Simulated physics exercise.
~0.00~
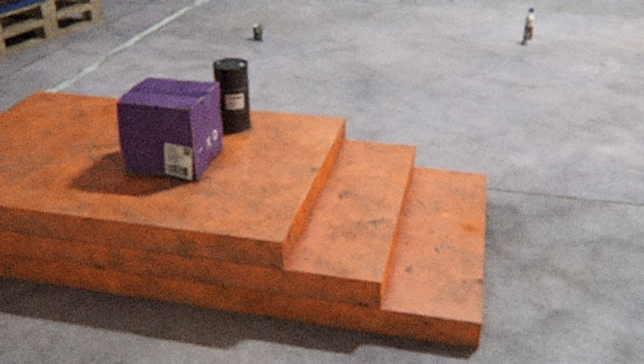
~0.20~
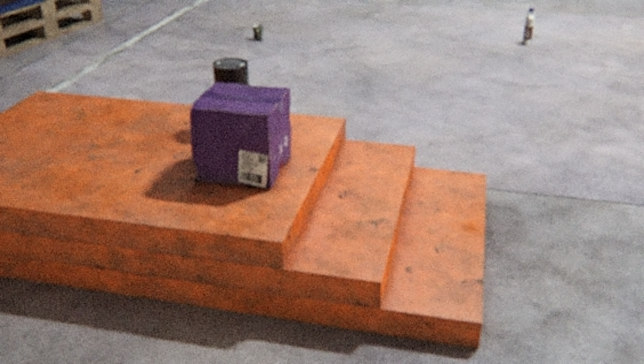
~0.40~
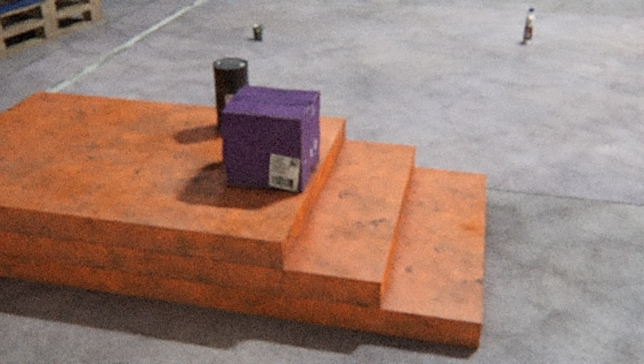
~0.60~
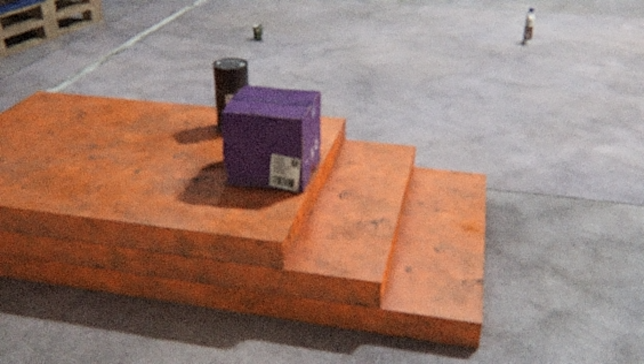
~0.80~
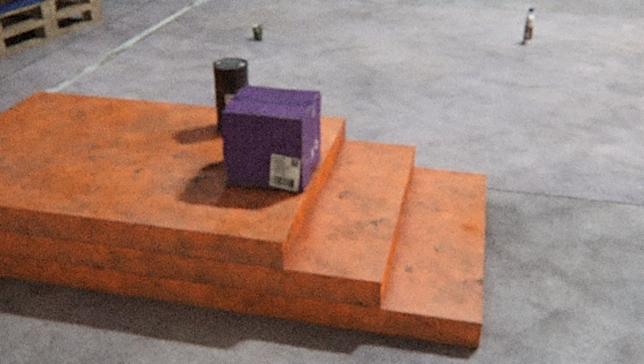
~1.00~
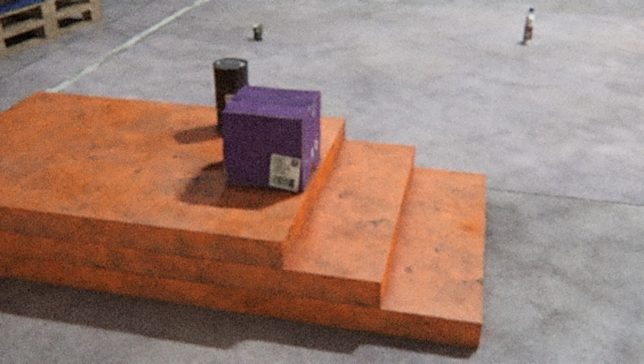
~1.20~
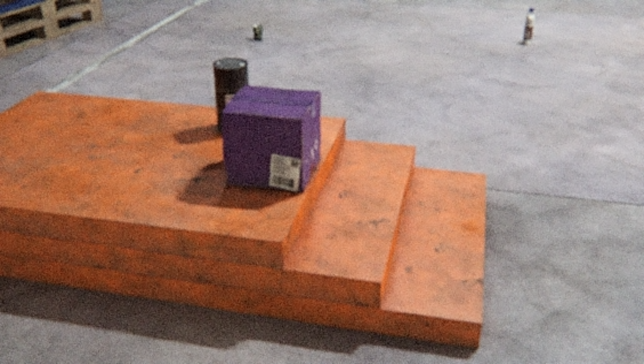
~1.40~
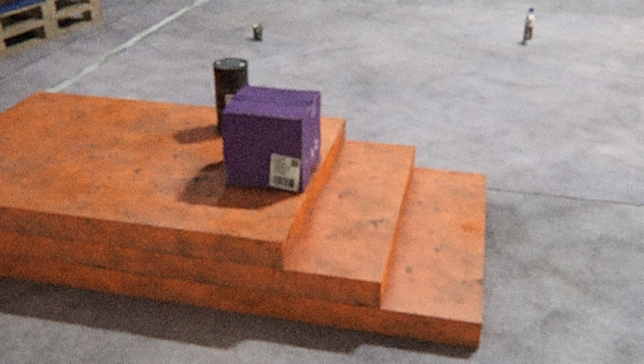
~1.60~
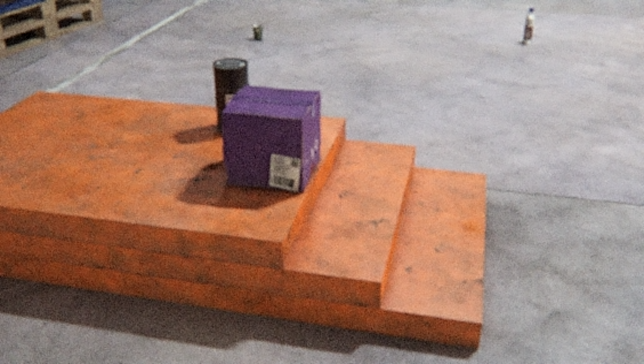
The clip opens on an orange stepped platform in a concrete-floored space, with a purple box already out on the landing and a black canister standing just behind it. The box slides right across the landing, passing in front of the canister and hiding most of it from view. It continues a shorter distance towards the steps, and the canister shows again behind its left side. The box then stops near the edge of the landing, upright and short of the first drop. It stays there to the end, while the canister never moves.
